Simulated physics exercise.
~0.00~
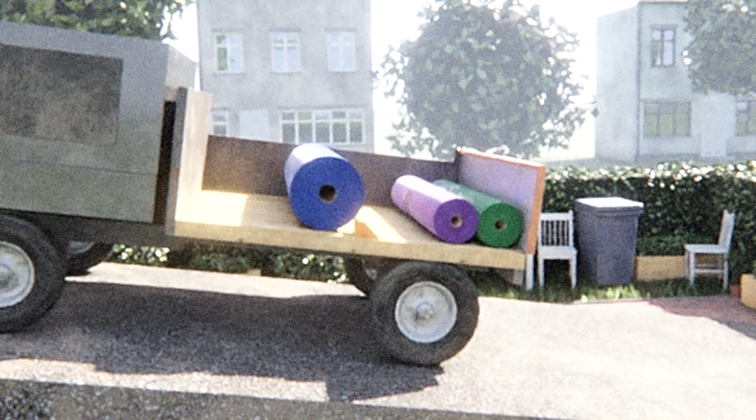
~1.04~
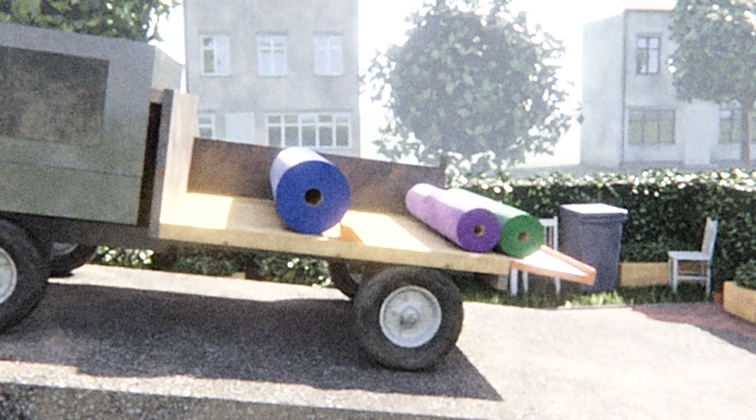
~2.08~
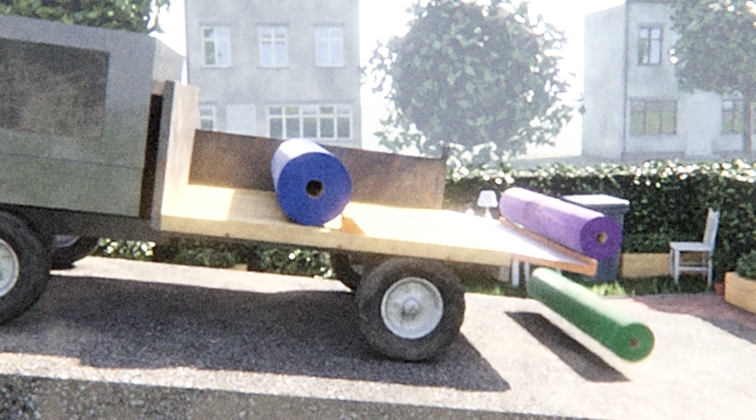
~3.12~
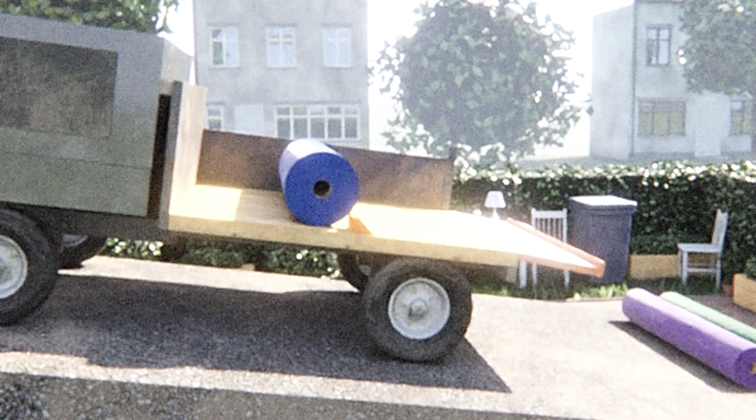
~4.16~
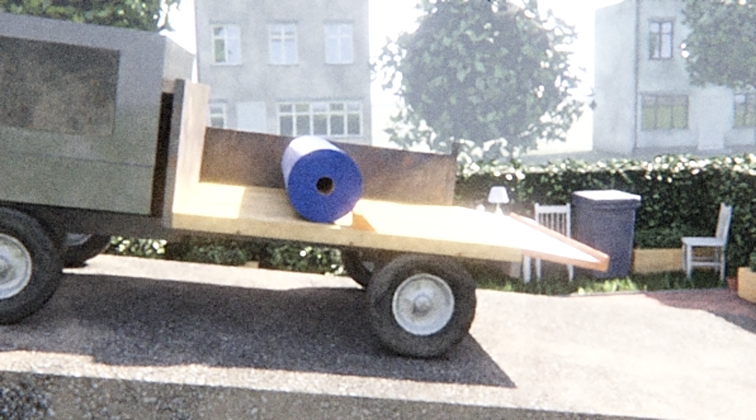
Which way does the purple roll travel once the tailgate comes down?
It rolls to the right, going over the lowered tailgate and down onto the road.
